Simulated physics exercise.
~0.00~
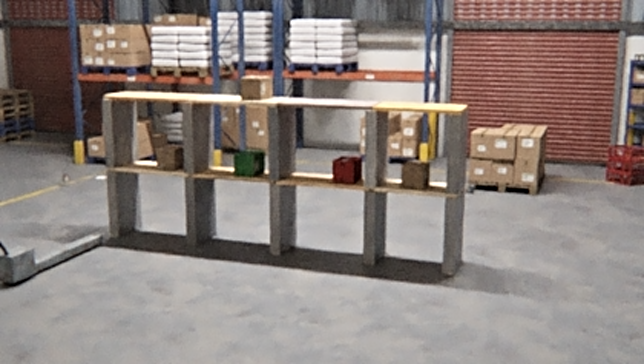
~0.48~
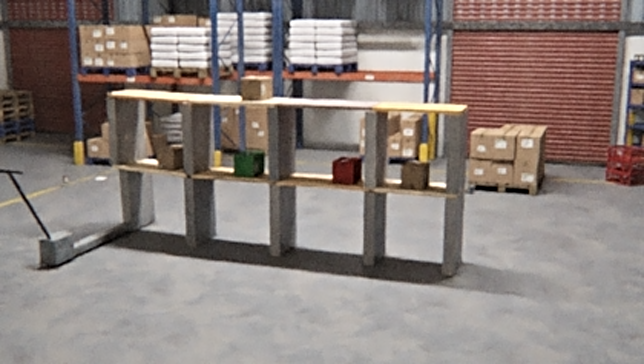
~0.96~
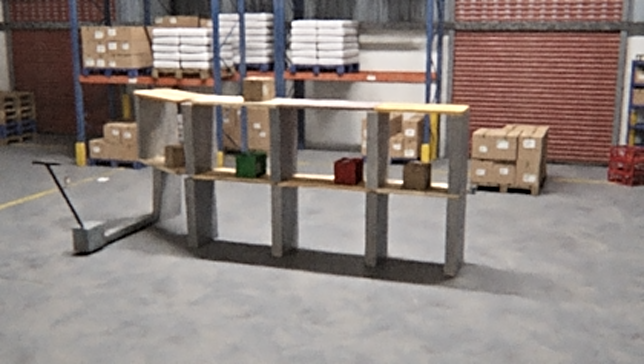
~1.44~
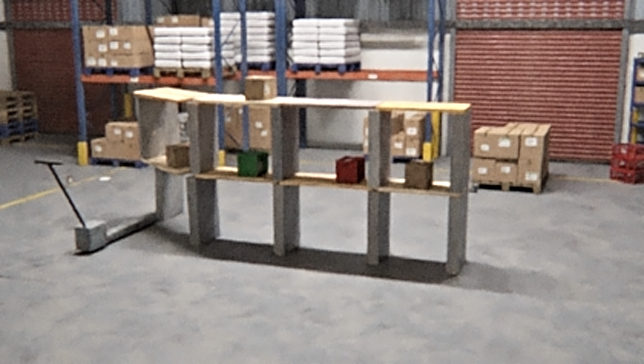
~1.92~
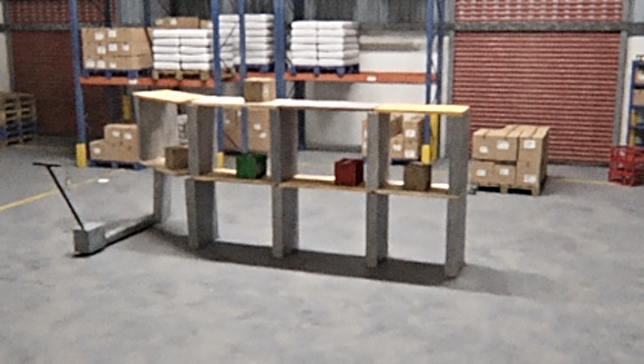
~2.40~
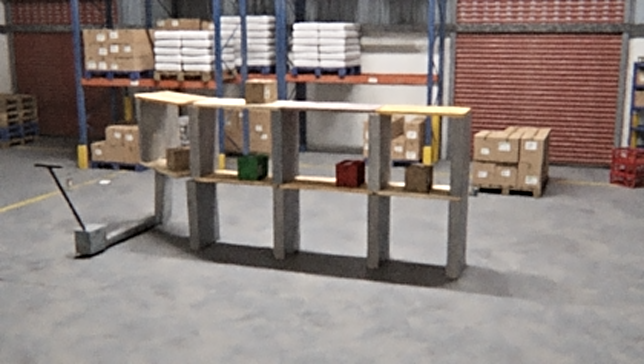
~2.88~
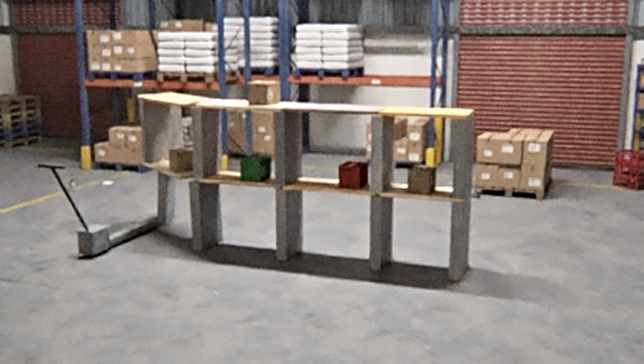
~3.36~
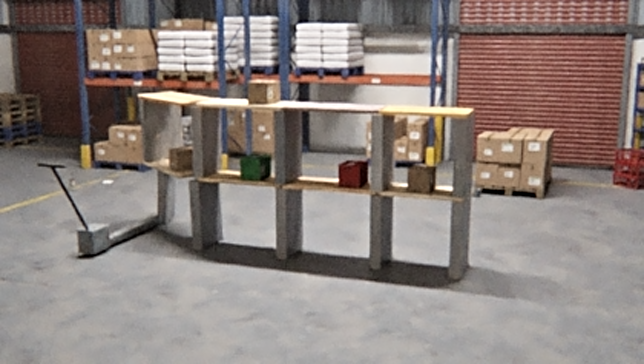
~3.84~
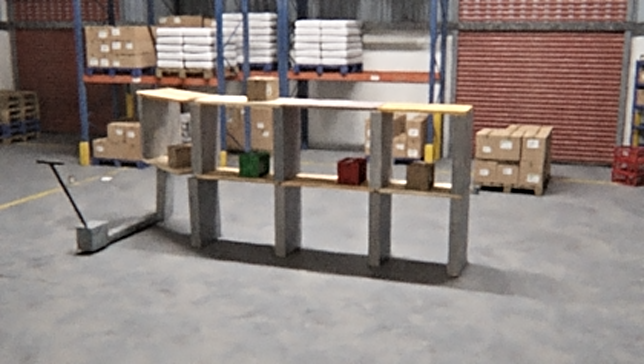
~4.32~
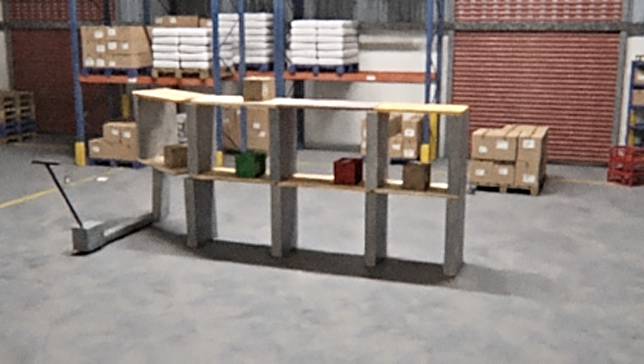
In a warehouse, a low grey jack at the left pushes the foot of the end upright of a two-tier shelf of boards holding cartons, shifting that end rightward and skewing its boards. The jack then stops, and the shelf stays standing with the red and green cartons in place.
